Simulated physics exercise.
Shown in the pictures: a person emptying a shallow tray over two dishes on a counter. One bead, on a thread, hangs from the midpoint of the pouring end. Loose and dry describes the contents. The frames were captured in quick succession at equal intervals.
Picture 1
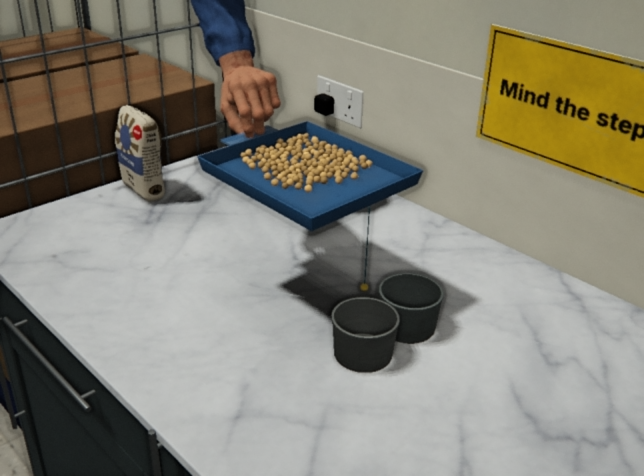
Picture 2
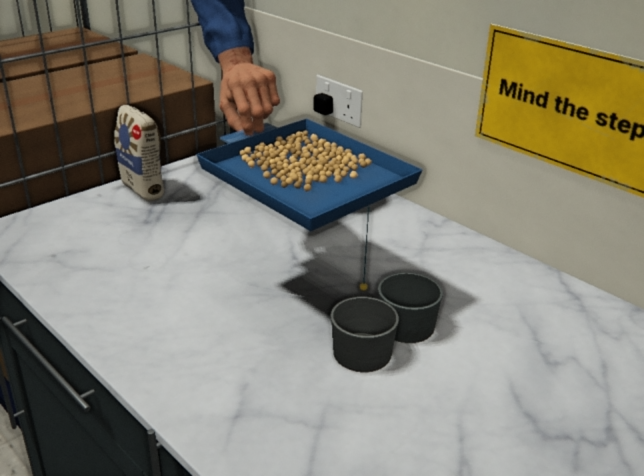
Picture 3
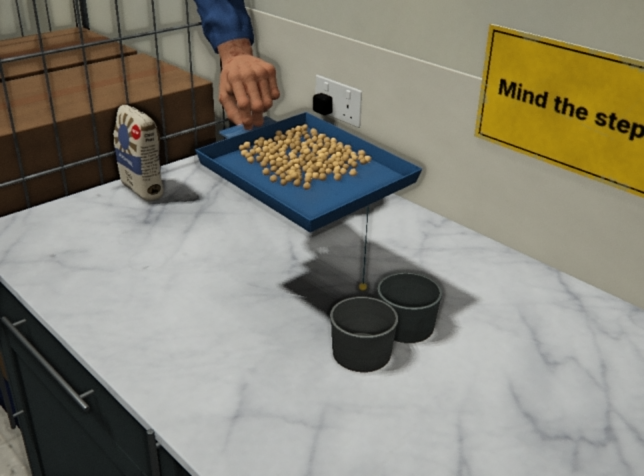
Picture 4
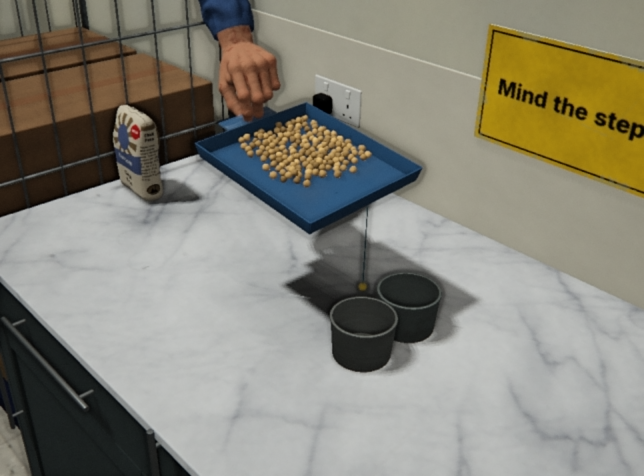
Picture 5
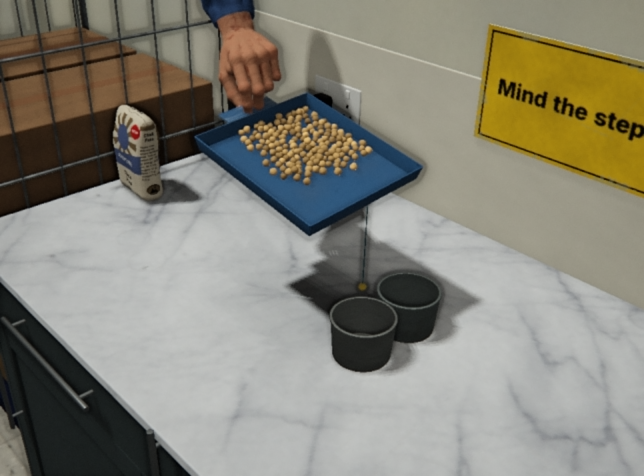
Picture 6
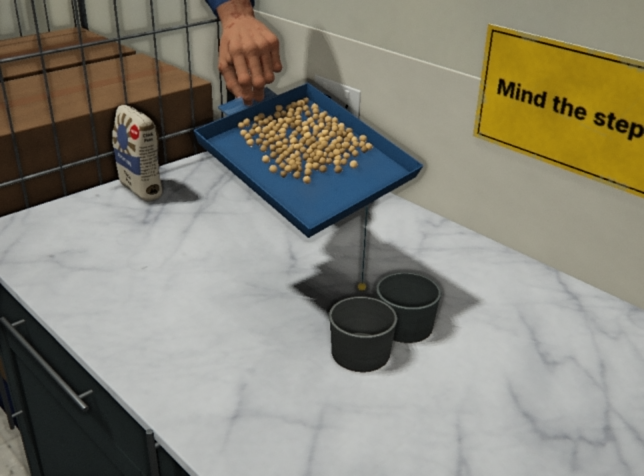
On a marble counter beside a yellow warning sign, a hand holds a blue tray of dried chickpeas level above two dark dishes. The hand gradually tilts the tray, raising its back edge while the left front corner dips slightly, and the chickpeas stay heaped in the middle.
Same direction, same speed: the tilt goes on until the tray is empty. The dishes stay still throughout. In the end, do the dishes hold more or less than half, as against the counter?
The greater share ends up outside the dishes.
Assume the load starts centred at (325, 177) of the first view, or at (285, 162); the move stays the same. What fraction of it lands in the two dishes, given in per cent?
Roughly 30 % and then 20 %.
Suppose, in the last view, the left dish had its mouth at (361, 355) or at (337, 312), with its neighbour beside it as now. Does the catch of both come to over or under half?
First place: Short of half; second place: Short of half.
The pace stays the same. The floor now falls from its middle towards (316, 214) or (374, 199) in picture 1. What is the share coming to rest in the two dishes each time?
It comes to about 20 per cent the first time and about 70 per cent the second.
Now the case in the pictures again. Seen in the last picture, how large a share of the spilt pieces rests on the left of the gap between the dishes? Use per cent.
Looks like close to 90 per cent of it.
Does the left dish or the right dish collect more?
The one to the left.
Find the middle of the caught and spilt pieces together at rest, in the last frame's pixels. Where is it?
Close to (329, 370).
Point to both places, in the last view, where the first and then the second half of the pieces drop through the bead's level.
The early half goes through (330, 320), the late half through (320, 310).
Soon after the last picture, tray tipped steeply; nearly all on the tray; a stray few outside both; a small part in the air.
A little later, tray tipped right over; most on the tray; a stray few in the left dish; a small part outside both; a stray few in the air.
Later still, tray tipped past a quarter turn; about a quarter in the left dish; about two thirds outside both.
At rest, tray tipped past a quarter turn; about a quarter in the left dish; none in the right dish; about two thirds outside both.
